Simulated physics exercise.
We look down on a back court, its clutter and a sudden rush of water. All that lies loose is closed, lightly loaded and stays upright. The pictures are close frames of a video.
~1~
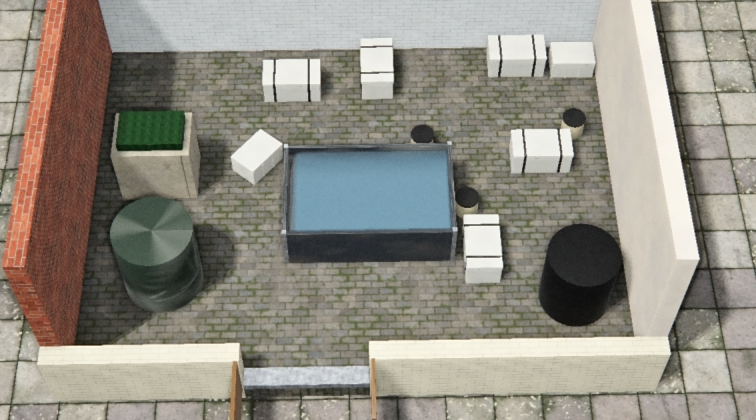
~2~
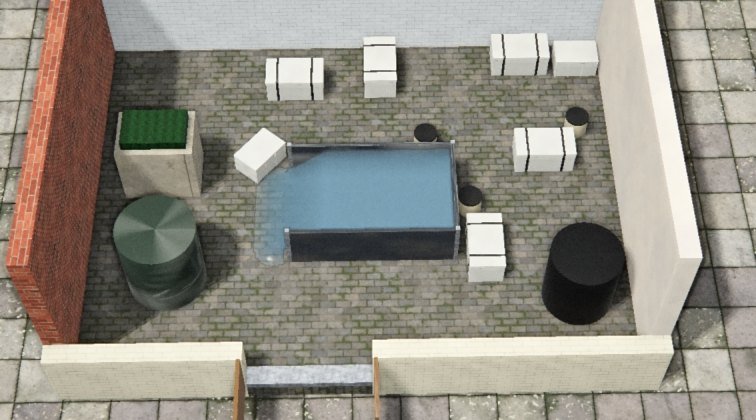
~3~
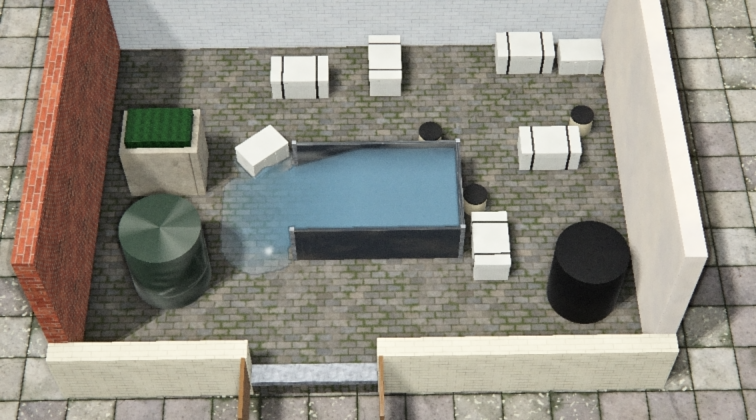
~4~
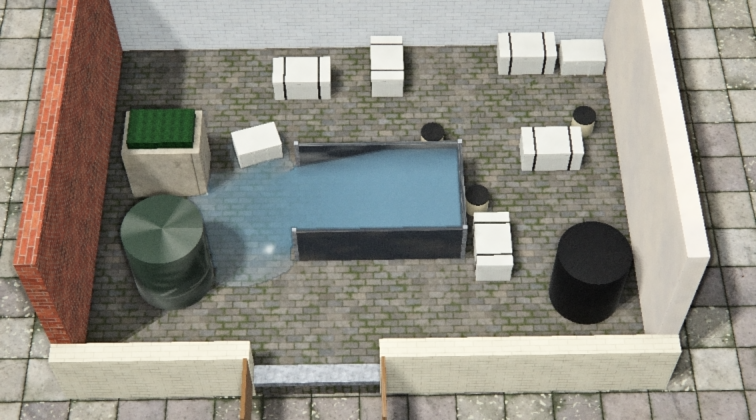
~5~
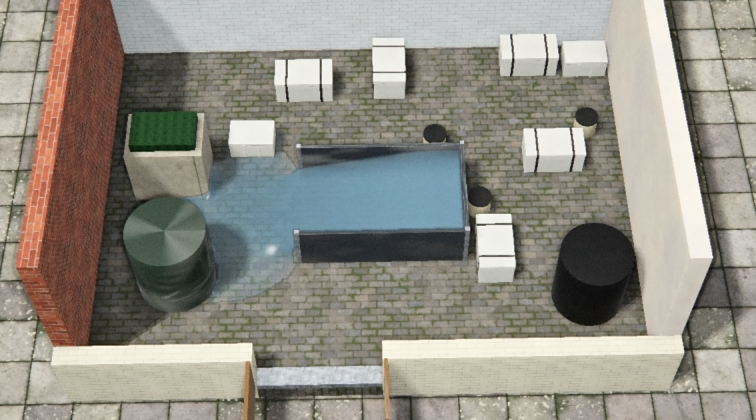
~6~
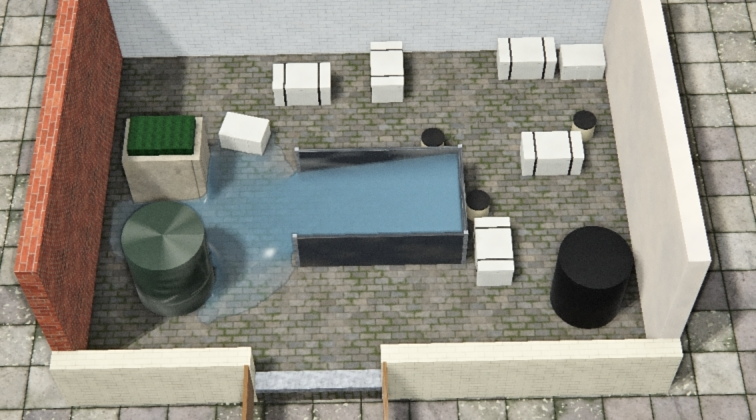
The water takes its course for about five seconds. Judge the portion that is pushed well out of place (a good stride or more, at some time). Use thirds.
That comes to not even a third.
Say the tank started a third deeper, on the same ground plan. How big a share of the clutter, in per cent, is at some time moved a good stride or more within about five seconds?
Near 20 in a hundred.
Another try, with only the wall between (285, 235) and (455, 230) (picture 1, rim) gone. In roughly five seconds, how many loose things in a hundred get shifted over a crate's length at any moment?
Near 0 in a hundred.
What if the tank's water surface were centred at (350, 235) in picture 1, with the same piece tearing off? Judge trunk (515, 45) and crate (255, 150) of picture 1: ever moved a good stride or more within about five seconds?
As listed: Under that, moved that far.
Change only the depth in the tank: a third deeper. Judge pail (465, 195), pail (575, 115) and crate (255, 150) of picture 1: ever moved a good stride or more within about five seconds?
In turn: Never so far, not that far, moved that far.
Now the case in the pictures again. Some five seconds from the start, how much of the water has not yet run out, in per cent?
About 96 per cent.
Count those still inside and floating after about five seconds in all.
It comes to 1.
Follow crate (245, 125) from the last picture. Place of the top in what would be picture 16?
At about (258, 55).
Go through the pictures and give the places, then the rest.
A crate at (257, 150) rests on the ground; a trunk at (542, 143) rests on the ground; 0 of 10 have shifted, in the first picture.
A crate at (260, 149), on the bottom; a trunk at (545, 141), on the bottom; 0 of 10 have shifted, in the second picture.
A crate at (262, 145) rests on the ground, close to its start; a trunk at (550, 140) rests on the ground; 1 of 10 have shifted, in the third picture.
A crate at (256, 138) rests on the ground, close to its start; a trunk at (552, 140), on the bottom; 1 of 10 have shifted, in the fourth picture.
A crate at (252, 132) rests on the ground, a stride from its start; a trunk at (555, 142), on the bottom; 1 of 10 have shifted, in the fifth picture.
A crate at (244, 127), on the bottom, a stride from its start; a trunk at (553, 145) rests on the ground; 1 of 10 have shifted, in the sixth picture.
A moment on, 1 of 10 are well off their spots; 0 afloat.
Next, 1 of 10 are well off their spots; 0 afloat.
Later, 1 of 10 are well off their spots; 1 afloat.
In the end, 1 of 10 are well off their spots, and 1 have been at some point; 1 afloat.
